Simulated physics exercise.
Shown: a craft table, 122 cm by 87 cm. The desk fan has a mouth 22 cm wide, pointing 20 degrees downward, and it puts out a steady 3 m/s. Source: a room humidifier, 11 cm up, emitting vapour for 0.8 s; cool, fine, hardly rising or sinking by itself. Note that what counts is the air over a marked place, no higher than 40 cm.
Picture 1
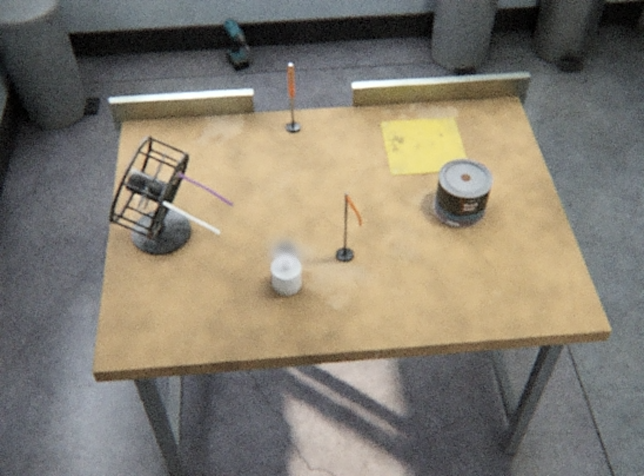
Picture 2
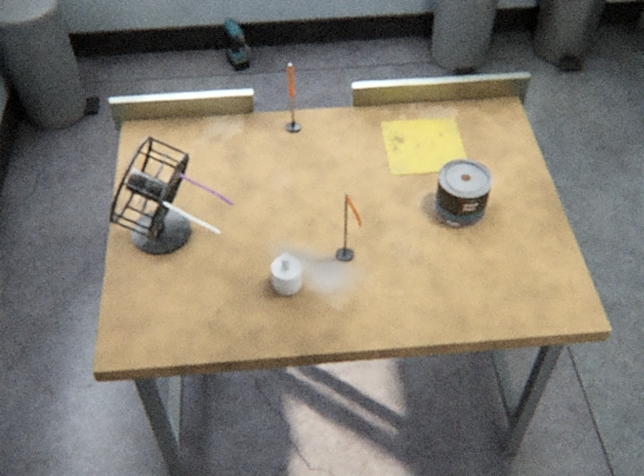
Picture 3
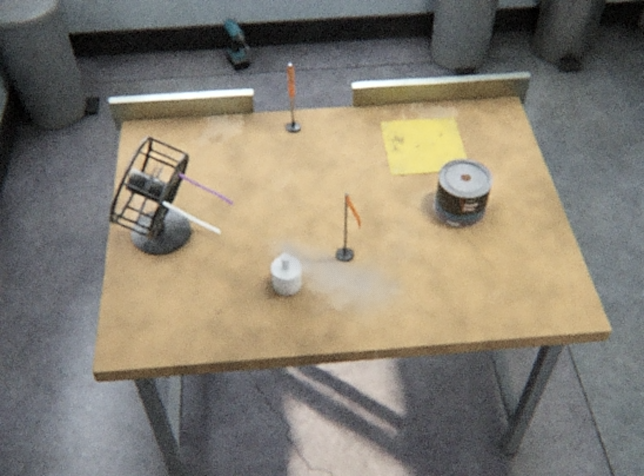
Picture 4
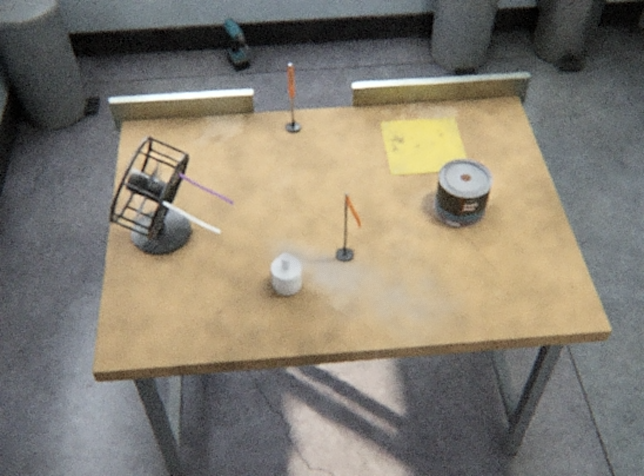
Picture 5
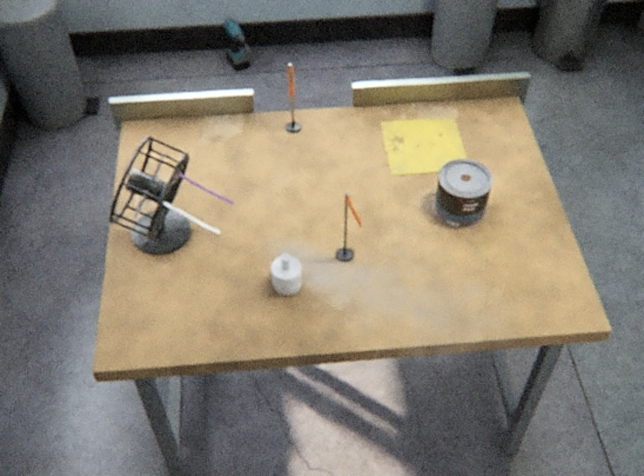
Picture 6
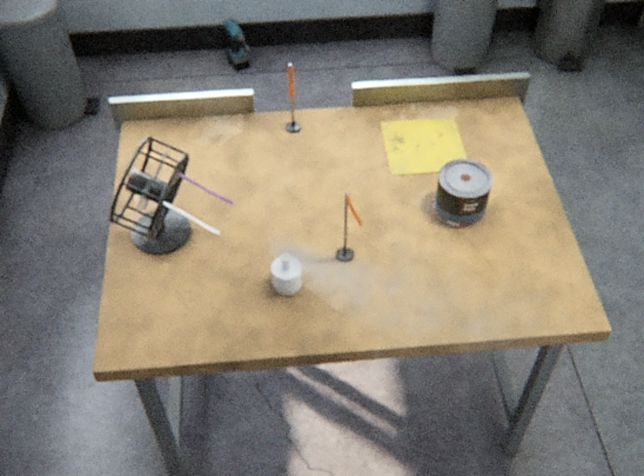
Pale vapour rose in a small puff above the white humidifier, then drifted rightward past the nearer orange ribbon and spread thinly across the tabletop, while the fan, tin and yellow mat stayed put.
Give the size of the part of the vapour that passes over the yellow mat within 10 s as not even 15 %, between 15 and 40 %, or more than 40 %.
The part of the vapour that passes over the yellow mat within 10 s is not even 15 %.
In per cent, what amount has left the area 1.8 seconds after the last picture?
Estimate: Close to 100 %.
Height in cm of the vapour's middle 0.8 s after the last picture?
6 cm.
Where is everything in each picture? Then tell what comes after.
In the first picture, the vapour is thickest near (285, 256), the room humidifier stands at (286, 262) and the desk fan is at (150, 188).
In the second picture, the vapour is thickest near (322, 270) and reaches out to (347, 277) and the yellow mat is centred on (424, 146).
In the third picture, the vapour is thickest near (342, 279) and reaches out to (386, 294), a ribbon ends at (292, 97) and a ribbon ends at (360, 226).
In the fourth picture, the vapour is thickest near (363, 284) and reaches out to (443, 311) and the top of a tin is at (466, 177).
In the fifth picture, the vapour is thickest near (381, 292) and reaches out to (484, 324).
In the sixth picture, the vapour is thickest near (397, 296) and reaches out to (529, 332), a ribbon ends at (292, 97) and a ribbon ends at (361, 225).
Then, 0.8 s after the last picture, 0 % has passed over the yellow mat; 60 % has left the area, and the middle of the rest is near (573, 361).
Then, 1.8 s after the last picture, 0 % has passed over the yellow mat; 99 % has left the area.
Then, 3.8 s after the last picture, 0 % has passed over the yellow mat; 100 % has left the area.
Then, 9.8 s after the last picture, 0 % has passed over the yellow mat; 100 % has left the area.
